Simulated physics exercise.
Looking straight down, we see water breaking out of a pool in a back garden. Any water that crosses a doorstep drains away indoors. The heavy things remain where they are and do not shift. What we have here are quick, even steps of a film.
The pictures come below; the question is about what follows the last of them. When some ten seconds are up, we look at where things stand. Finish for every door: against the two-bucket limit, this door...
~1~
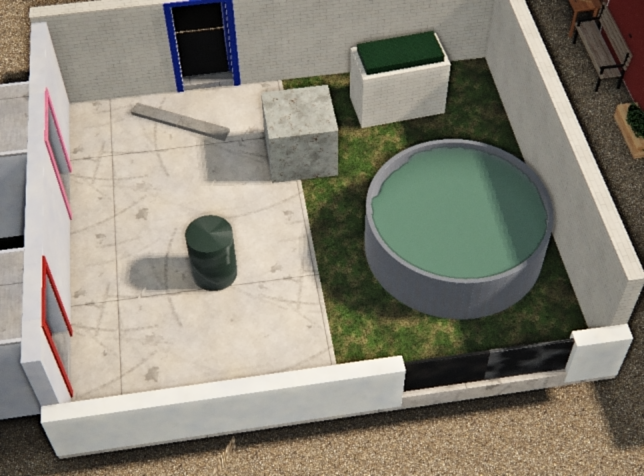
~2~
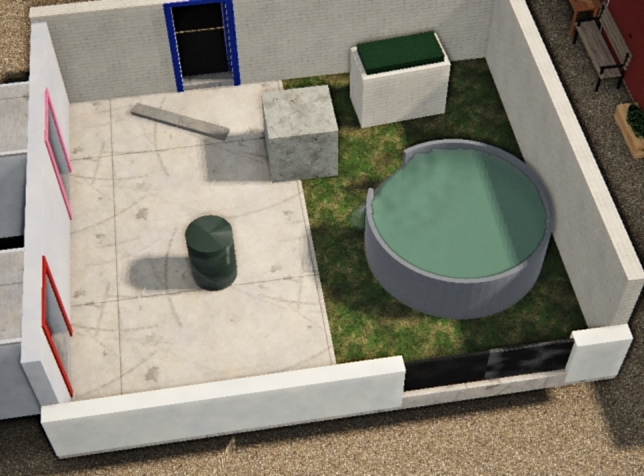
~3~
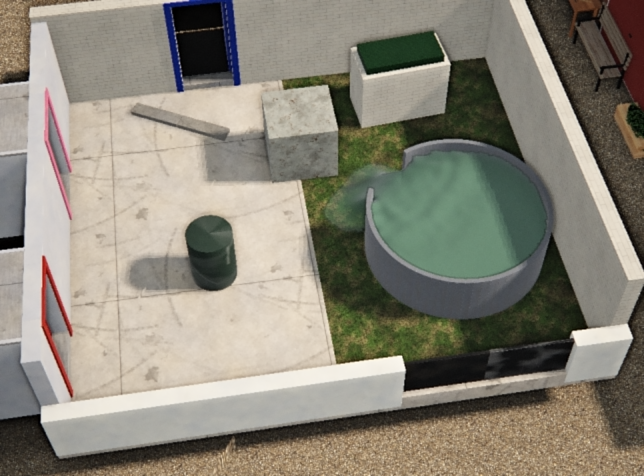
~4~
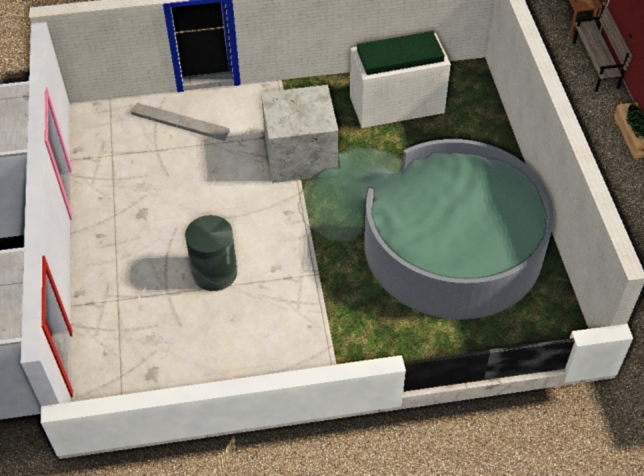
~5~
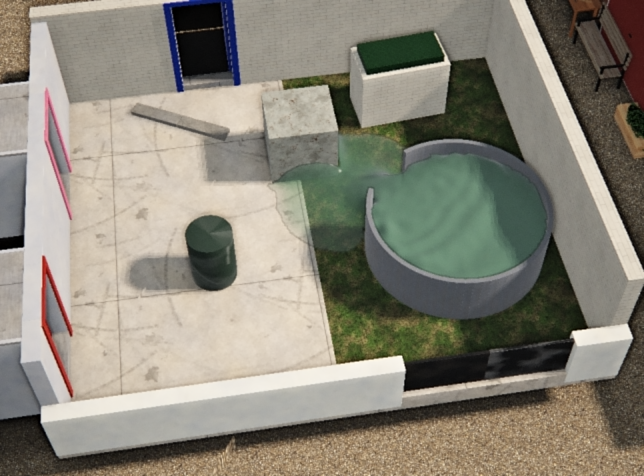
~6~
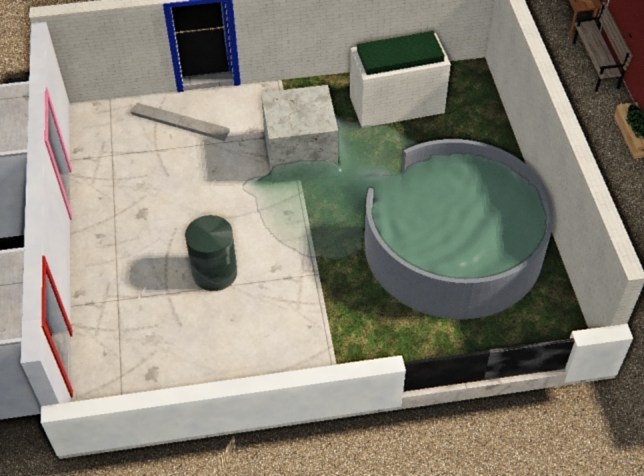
The red door remains within it; the pink door surpasses it; the blue door remains within it.
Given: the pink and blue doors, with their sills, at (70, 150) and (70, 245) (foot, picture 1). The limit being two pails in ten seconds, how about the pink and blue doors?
In short: Pink door is over, blue door goes over.
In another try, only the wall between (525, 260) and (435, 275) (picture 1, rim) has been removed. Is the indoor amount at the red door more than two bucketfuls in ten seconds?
In that case red ends up above.
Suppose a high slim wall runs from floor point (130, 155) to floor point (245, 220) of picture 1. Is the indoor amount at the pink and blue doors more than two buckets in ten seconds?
The pink door exceeds the limit, the blue door exceeds the limit.
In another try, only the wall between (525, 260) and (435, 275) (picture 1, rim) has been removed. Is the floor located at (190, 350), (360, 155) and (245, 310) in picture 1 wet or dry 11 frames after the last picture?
Taken one by one: Sodden, then unaffected, then sodden.
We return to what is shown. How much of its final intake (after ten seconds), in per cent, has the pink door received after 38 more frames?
That share would be near 75 %.
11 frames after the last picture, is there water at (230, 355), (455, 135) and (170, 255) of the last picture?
First spot spared, second spot submerged, third spot submerged.
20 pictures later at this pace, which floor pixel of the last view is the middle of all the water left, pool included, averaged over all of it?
The balance point is around (353, 214).
A moment on, water covers 25 % of the floor; the red door not reached, the pink door not reached, the blue door not reached.
Next, water covers 50 % of the floor; the red door not reached, the pink door under two buckets in, the blue door wet at the sill, nothing in.
Then, water covers 75 % of the floor; the red door wet at the sill, nothing in, the pink door far over two buckets in, the blue door wet at the sill, nothing in.
Later, water covers 90 % of the floor; the red door wet at the sill, nothing in, the pink door far over two buckets in, the blue door wet at the sill, nothing in.
In the end, water covers 100 % of the floor; the red door wet at the sill, nothing in, the pink door far over two buckets in, the blue door under two buckets in.
